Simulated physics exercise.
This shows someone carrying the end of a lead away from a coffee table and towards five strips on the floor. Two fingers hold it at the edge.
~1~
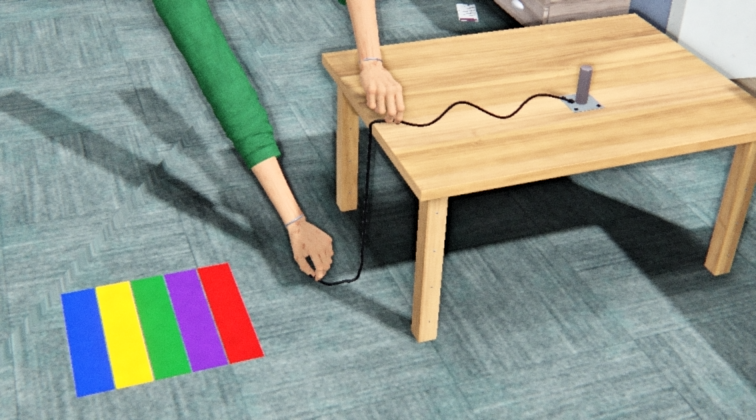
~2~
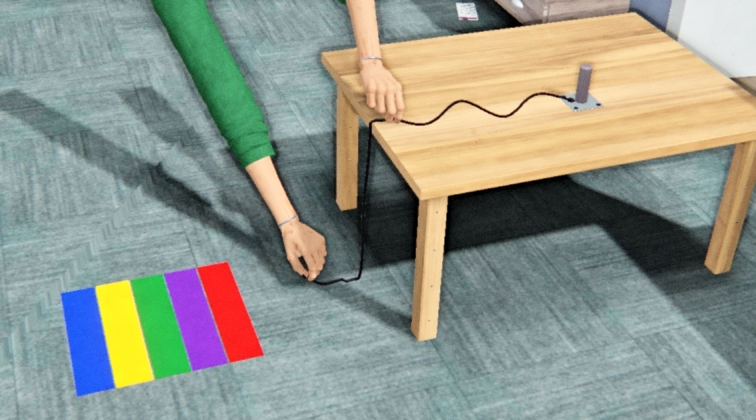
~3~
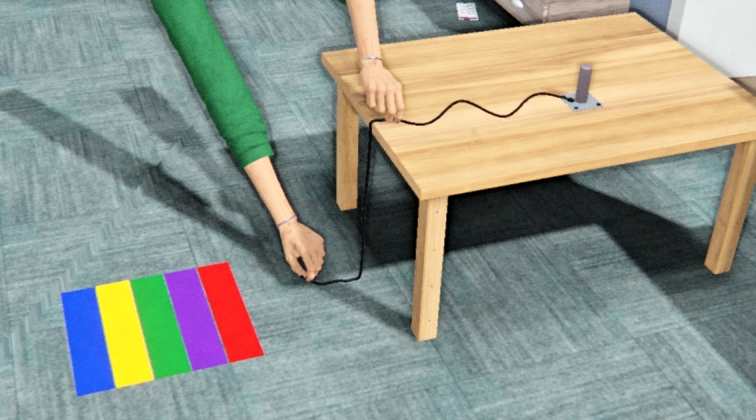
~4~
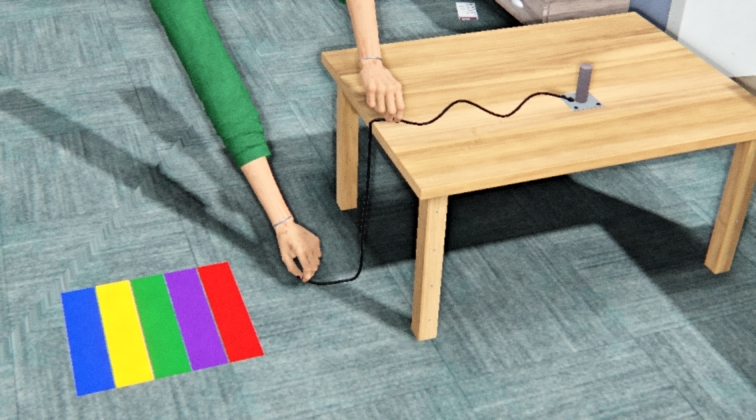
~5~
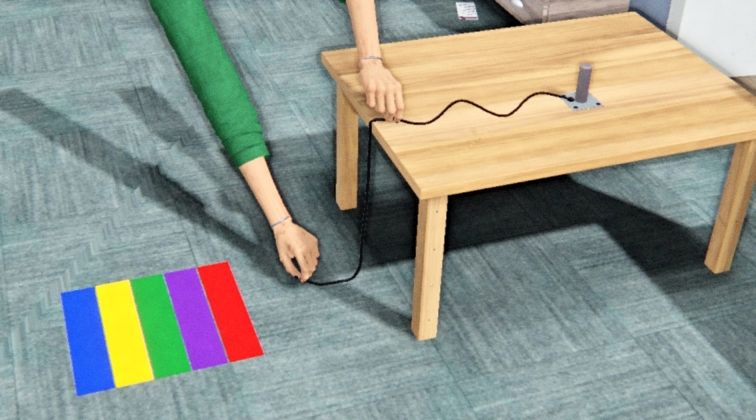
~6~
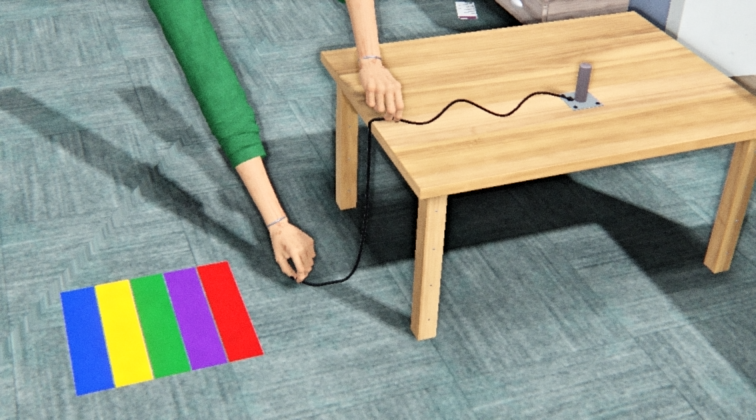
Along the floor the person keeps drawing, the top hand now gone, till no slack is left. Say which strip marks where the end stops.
The yellow strip marks it.
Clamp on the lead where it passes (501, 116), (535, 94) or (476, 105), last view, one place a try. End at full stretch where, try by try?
Expect roughly (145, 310) for the first, (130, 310) for the second and (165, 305) for the third.
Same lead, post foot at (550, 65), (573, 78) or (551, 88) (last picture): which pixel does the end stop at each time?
Places per try: (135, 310); (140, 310); (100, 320).
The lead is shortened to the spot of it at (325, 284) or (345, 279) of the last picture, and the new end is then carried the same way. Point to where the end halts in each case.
Respectively (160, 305) and (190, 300).
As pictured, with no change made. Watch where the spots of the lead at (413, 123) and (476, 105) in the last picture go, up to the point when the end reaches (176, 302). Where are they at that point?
Result - first point (368, 143), second point (444, 113).
Soon after, end near (176, 302); over purple.
Then, end near (139, 310); over green.
At full stretch, end near (117, 314); over yellow. It gets as far as the yellow strip.
